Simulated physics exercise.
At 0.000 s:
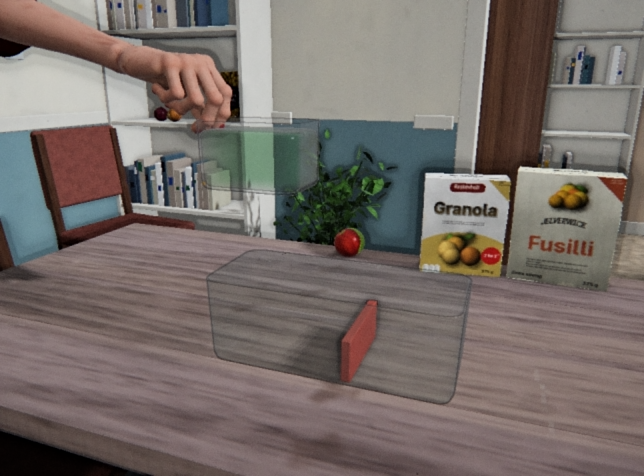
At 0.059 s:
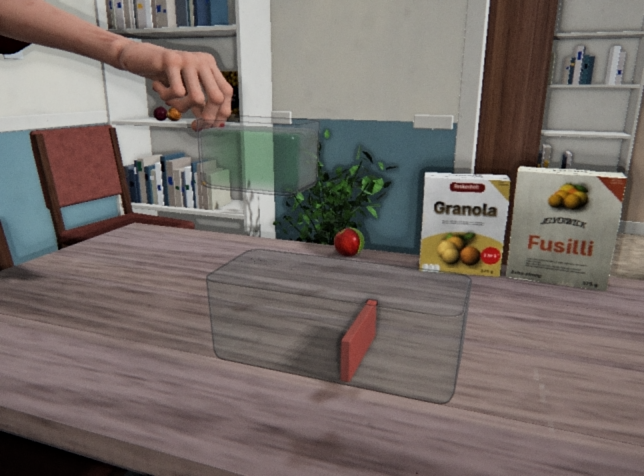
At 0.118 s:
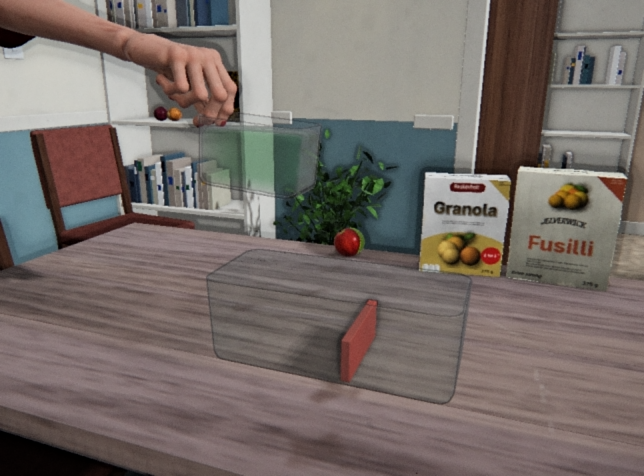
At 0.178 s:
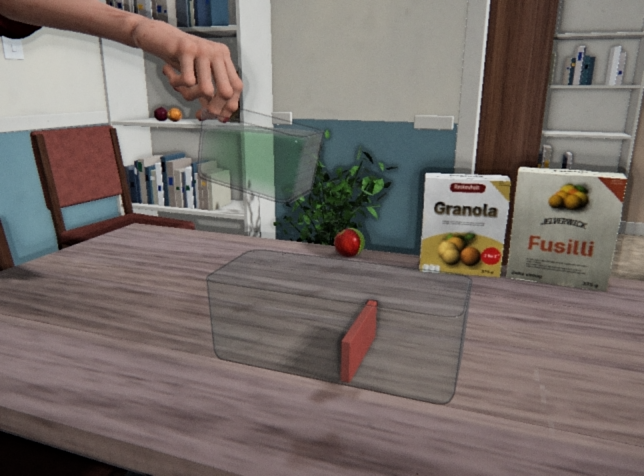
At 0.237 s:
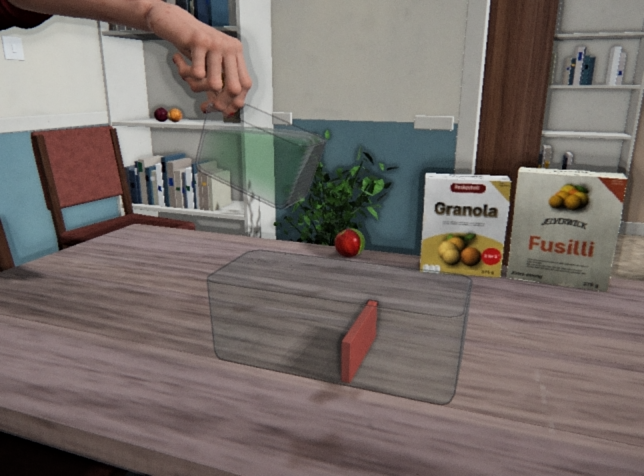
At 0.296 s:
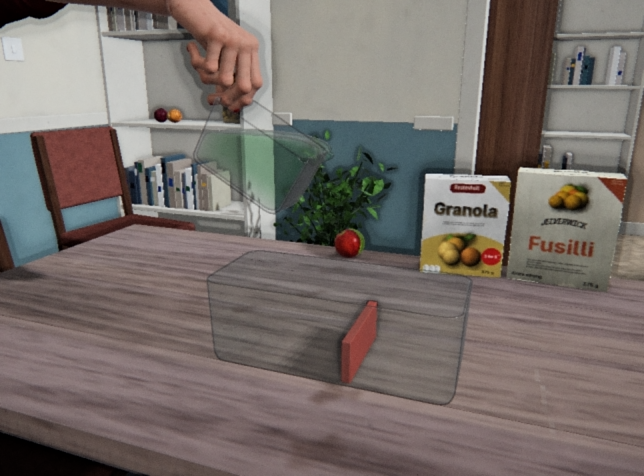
A hand reaching in from the upper left tilts a clear container steadily down to the right, slowly at first and then more steeply, as the fingers rise slightly. Below it, a long transparent basin with a low red wall sits on a wooden table, before a red tomato, granola and fusilli boxes, and a leafy plant. The steady camera faces a room with a red-backed chair and bookshelves.
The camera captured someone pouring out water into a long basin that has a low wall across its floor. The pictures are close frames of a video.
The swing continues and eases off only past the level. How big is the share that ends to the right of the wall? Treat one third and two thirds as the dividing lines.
The amount right of the wall is going to settle in the middle, one third to two thirds.
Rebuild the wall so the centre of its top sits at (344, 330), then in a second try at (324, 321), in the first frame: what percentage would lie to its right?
Record: Case 1 near 65 %, case 2 near 85 %.
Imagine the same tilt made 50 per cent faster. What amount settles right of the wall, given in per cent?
It comes to some 35 per cent.
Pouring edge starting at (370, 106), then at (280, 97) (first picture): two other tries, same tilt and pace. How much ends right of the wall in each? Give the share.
In turn 85 and 15 in a hundred.
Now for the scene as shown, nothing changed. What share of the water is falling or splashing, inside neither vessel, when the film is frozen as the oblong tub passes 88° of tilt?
I'd say some 40 per cent of it.
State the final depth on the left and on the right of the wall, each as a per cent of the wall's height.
Some 20 per cent left and 50 right.
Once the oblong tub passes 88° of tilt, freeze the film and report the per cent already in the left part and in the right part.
On the left 5 %, on the right 25 %.
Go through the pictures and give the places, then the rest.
In the first frame, it leans 0°; its right rim is at (309, 123); the water meets the walls at (216, 129) and (310, 133); the long basin's rim runs from (229, 264) to (468, 297); the wall's top is at (361, 321).
In the second frame, it leans 1°; its right rim is at (309, 124); the water meets the walls at (216, 128) and (310, 133).
In the third frame, it leans 5°; its right rim is at (311, 128); the water meets the walls at (218, 128) and (311, 134).
In the fourth frame, it leans 12°; its right rim is at (314, 136); the water meets the walls at (219, 129) and (314, 135).
In the fifth frame, it leans 20°; its right rim is at (316, 146); the water meets the walls at (220, 130) and (319, 139); 1 per cent is over the edge.
In the sixth frame, it leans 30°; its right rim is at (317, 157); the water meets the walls at (219, 134) and (319, 149); 4 per cent is over the edge.
A moment on, the oblong tub is tipped on its side and 33 per cent is still to pour, 3 is left of the wall and 25 right of it.
Next, the oblong tub is tipped right over and 7 per cent is still to pour, 29 is left of the wall and 56 right of it.
Then the oblong tub is tipped right over and 1 per cent is still to pour, 40 is left of the wall and 55 right of it.
Later the oblong tub is tipped right over and 0 per cent is still to pour, 43 is left of the wall and 55 right of it.
In the end 42 per cent lies left of the wall, 55 right of it and 2 outside.
